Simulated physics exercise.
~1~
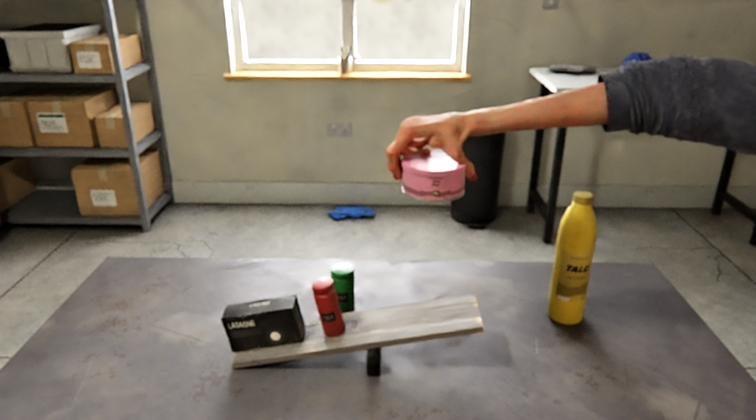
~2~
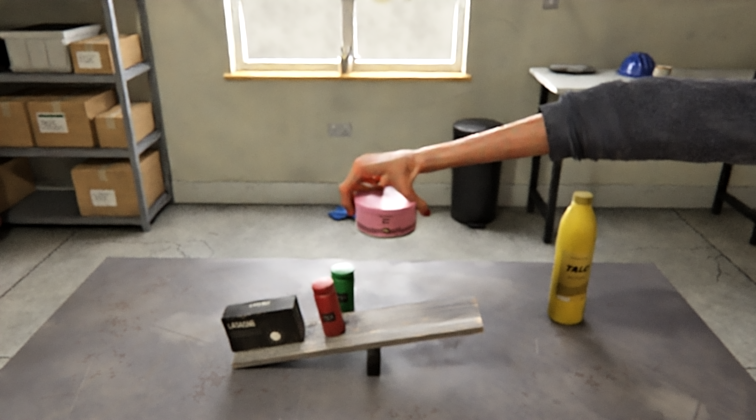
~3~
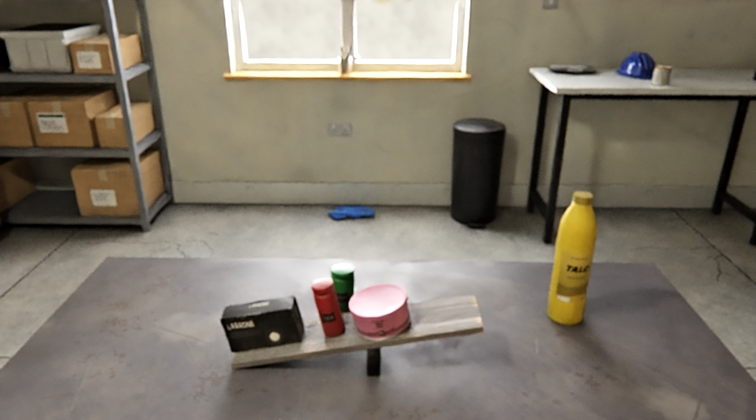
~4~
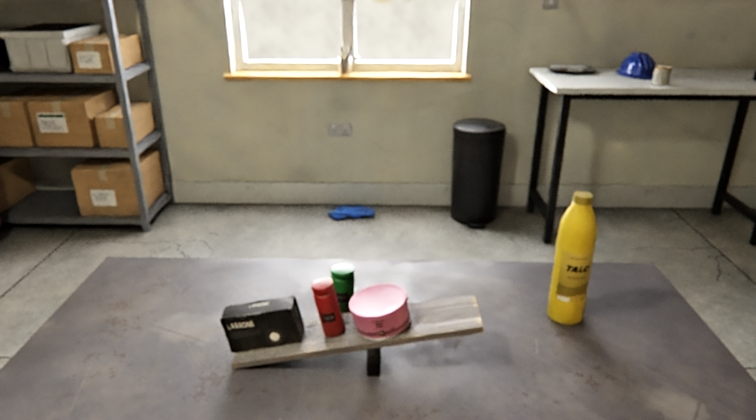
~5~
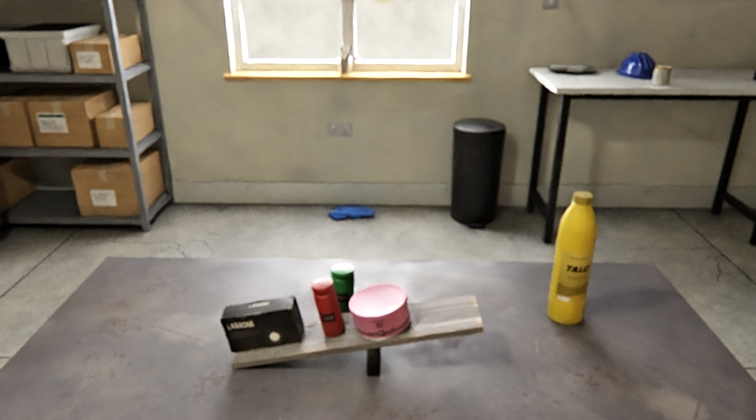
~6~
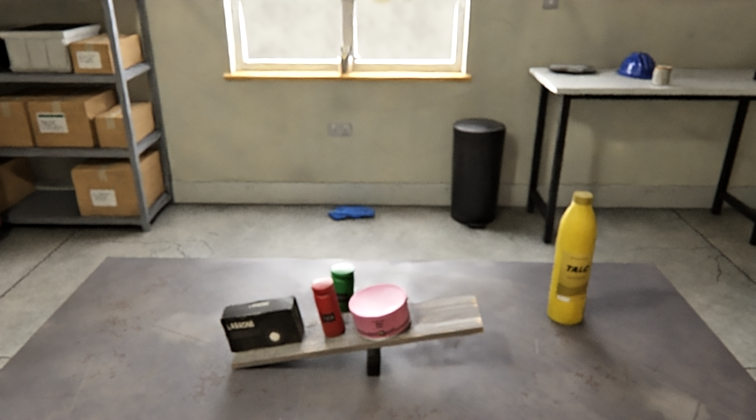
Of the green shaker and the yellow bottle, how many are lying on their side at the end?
Neither of them is lying on its side at the end. The green shaker and the yellow bottle are both still upright.
